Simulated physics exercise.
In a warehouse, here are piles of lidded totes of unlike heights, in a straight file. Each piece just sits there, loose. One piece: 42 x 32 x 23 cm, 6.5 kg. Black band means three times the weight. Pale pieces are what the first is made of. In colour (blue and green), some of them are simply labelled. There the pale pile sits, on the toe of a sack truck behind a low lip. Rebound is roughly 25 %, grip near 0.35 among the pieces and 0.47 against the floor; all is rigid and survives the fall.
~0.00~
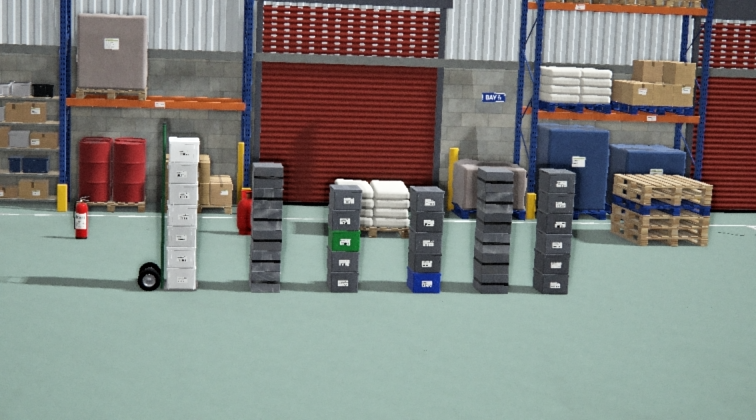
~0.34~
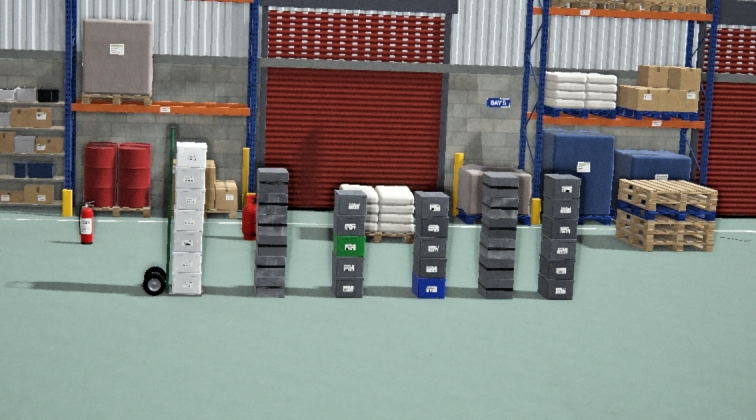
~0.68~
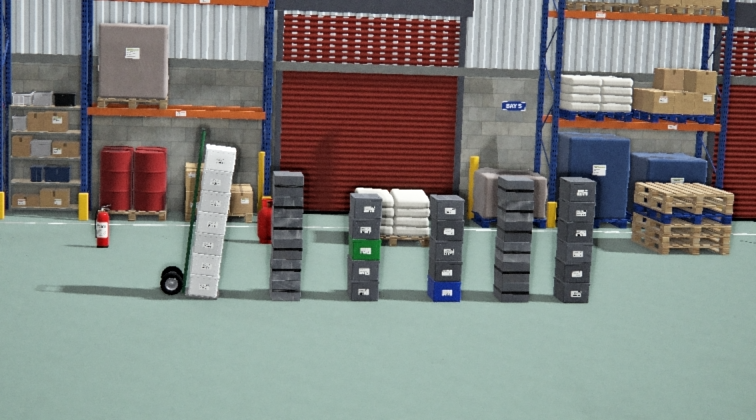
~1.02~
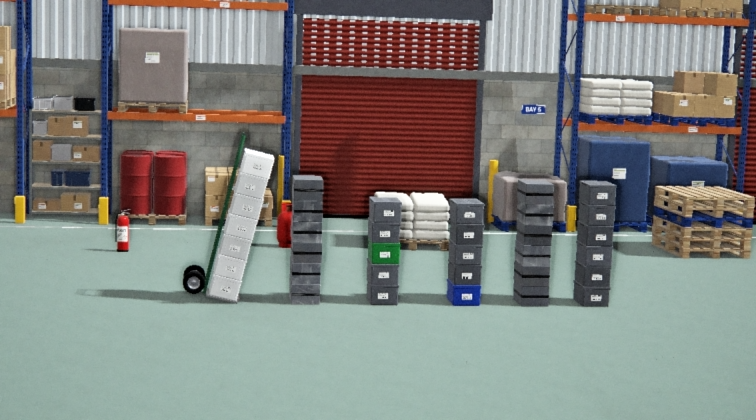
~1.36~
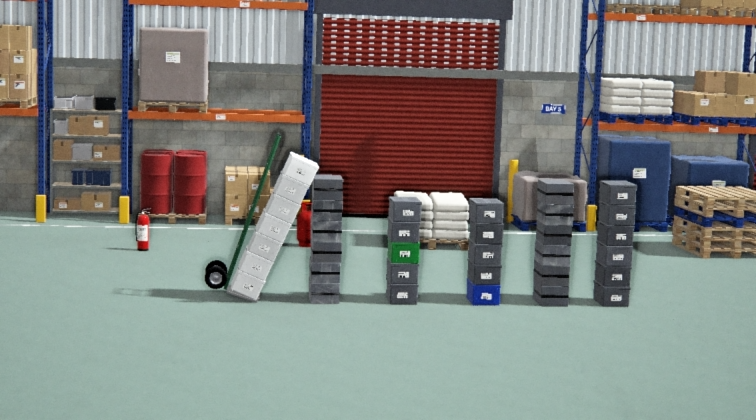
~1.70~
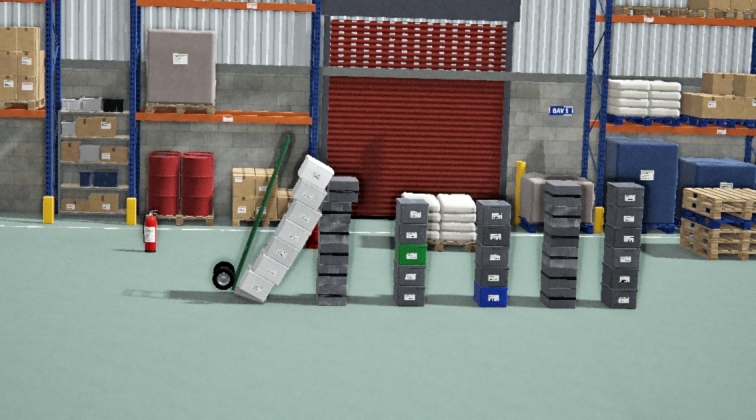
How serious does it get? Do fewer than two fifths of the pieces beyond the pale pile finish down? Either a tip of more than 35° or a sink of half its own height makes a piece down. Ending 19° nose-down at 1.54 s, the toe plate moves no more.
Yes, fewer than two fifths of them do.
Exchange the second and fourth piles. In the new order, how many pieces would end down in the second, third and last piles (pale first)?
Down per pile: Second 5, third 0, last 0.
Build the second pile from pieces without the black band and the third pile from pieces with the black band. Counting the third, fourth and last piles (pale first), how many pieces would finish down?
Result: Third pile 5, fourth pile 4, last pile 6.
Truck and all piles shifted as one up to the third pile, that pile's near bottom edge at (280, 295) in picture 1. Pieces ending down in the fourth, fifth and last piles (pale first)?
In that case fourth pile 0, fifth pile 0, last pile 0.
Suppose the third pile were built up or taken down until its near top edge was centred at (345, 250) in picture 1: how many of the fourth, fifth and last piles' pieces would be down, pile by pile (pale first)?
Result: Fourth pile 0, fifth pile 0, last pile 0.
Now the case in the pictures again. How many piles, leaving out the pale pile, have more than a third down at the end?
I make it 0 of the piles.
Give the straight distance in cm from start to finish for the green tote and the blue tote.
For green it's 0 cm, and for blue it's 0 cm.
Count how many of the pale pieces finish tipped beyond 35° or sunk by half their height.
The answer is 0 pale pieces.
Around 1.76 s, 0 of the pale pile down; none of the 28 other totes down, 2 disturbed.
Around 1.90 s, 0 of the pale pile down; none of the 28 other totes down, 1 disturbed.
Finally (2.6 s), 0 of the pale pile down; none of the 28 other totes down, 1 disturbed; blue tote unmoved; green tote unmoved. That is 0 per cent. Seen by the last camera, middles, blue tote near (490, 294), green tote near (411, 252).
